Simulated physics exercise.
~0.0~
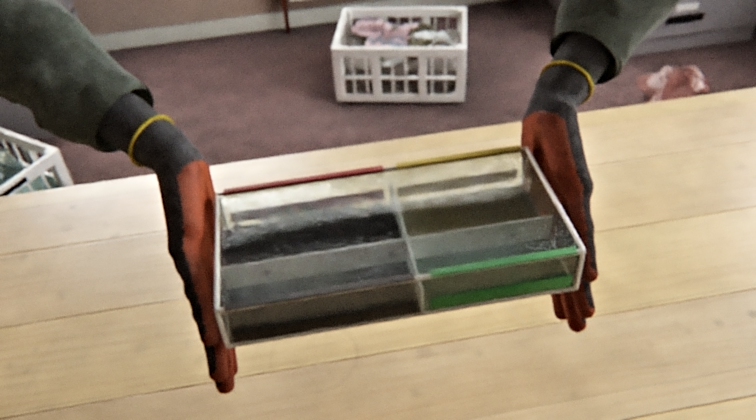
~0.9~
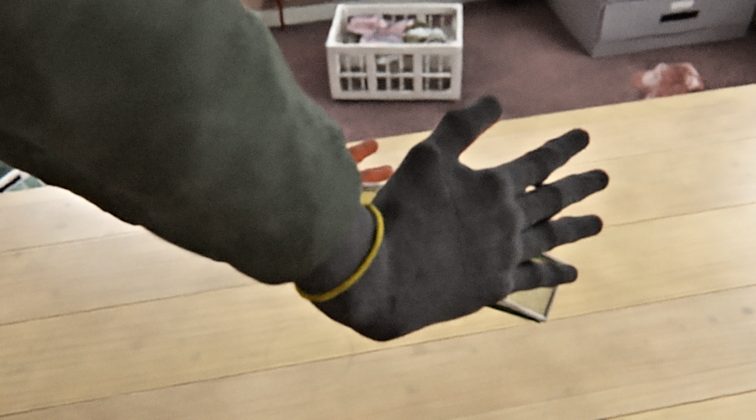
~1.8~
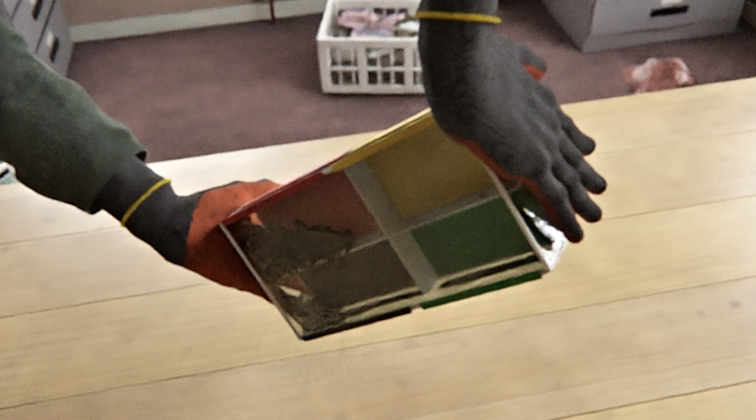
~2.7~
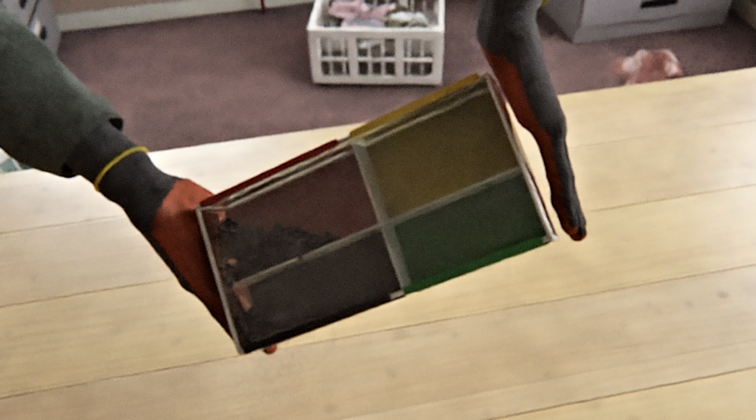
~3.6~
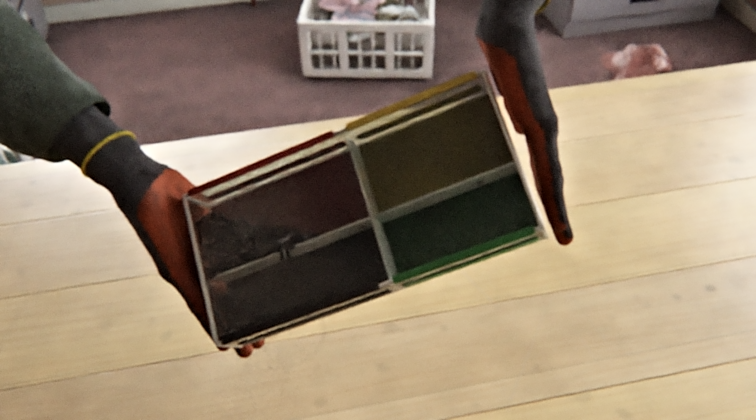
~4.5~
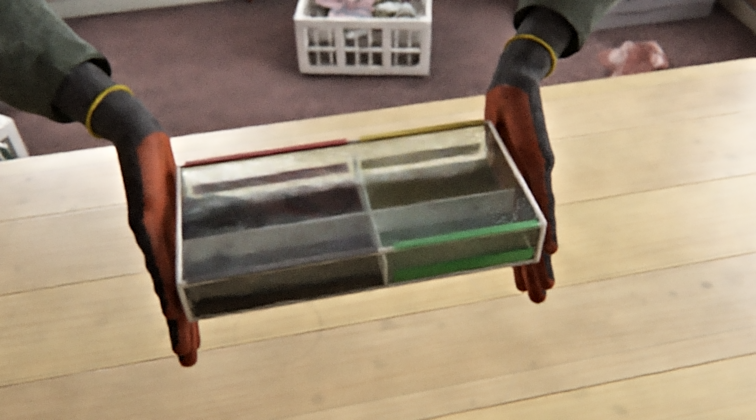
Two gloved hands held a clear-lidded box with four coloured compartments over a wooden table, tipped it up steeply so dark bits gathered toward the left side, tilted it back and forth, and finally brought it level again, still shut.
